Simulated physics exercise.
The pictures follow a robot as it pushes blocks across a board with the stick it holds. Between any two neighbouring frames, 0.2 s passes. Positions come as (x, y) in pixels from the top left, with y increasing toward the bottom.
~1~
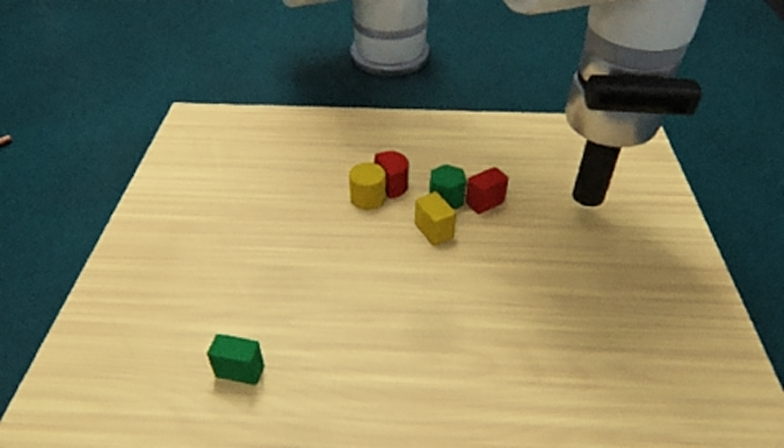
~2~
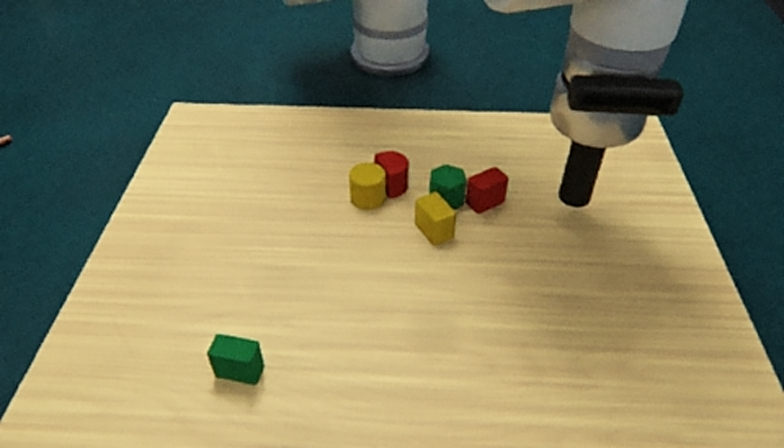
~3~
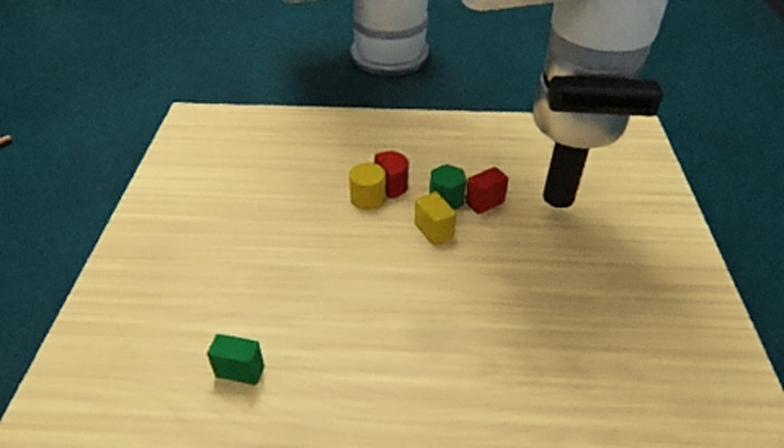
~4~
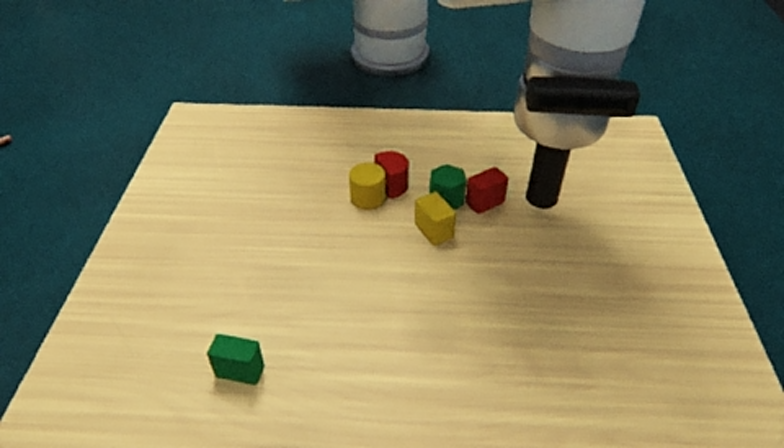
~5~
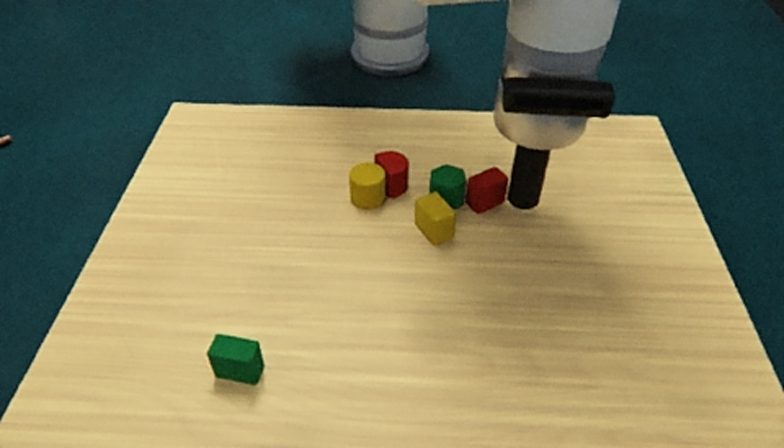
A robot arm holding a short black stick slid it steadily left across the wooden table toward a small group of red, green and yellow blocks, while all the blocks stayed still.
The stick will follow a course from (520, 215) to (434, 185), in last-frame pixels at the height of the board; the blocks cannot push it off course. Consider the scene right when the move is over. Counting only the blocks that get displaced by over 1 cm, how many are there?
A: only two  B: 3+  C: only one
That would be B.
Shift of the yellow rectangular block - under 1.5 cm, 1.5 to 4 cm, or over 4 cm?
Ends under 1.5 cm away.
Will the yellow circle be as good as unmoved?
Going by the path, no.
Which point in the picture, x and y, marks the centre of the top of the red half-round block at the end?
Put as a pixel place, it's (372, 152).
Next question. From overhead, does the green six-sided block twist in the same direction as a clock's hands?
Answer: No.
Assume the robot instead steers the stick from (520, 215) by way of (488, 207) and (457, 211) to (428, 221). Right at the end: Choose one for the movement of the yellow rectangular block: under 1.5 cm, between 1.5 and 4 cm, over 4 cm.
Between 1.5 and 4 cm.
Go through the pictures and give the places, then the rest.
Stick's lower end (588, 197); yellow circle (367, 173); red half-round block (393, 161); yellow rectangular block (436, 206); green six-sided block (449, 175); red rectangular block (489, 178), in the first frame.
Stick (574, 197); blocks still, in the second frame.
Stick (559, 198); blocks still, in the third frame.
Stick (542, 199); blocks still, in the fourth frame.
Stick (523, 199); yellow circle (367, 173); red half-round block (393, 161); yellow rectangular block (436, 206); green six-sided block (449, 175); red rectangular block (489, 178), in the fifth frame.
What follows on the original path. Halfway along, stick (476, 184); green six-sided block (421, 173); red rectangular block (450, 166), turned 55° anticlockwise.
At the end, stick (435, 170); yellow circle (347, 174); red half-round block (372, 152), turned 15° clockwise; yellow rectangular block still; green six-sided block (385, 174), turned 20° anticlockwise; red rectangular block (404, 158), turned 85° anticlockwise.
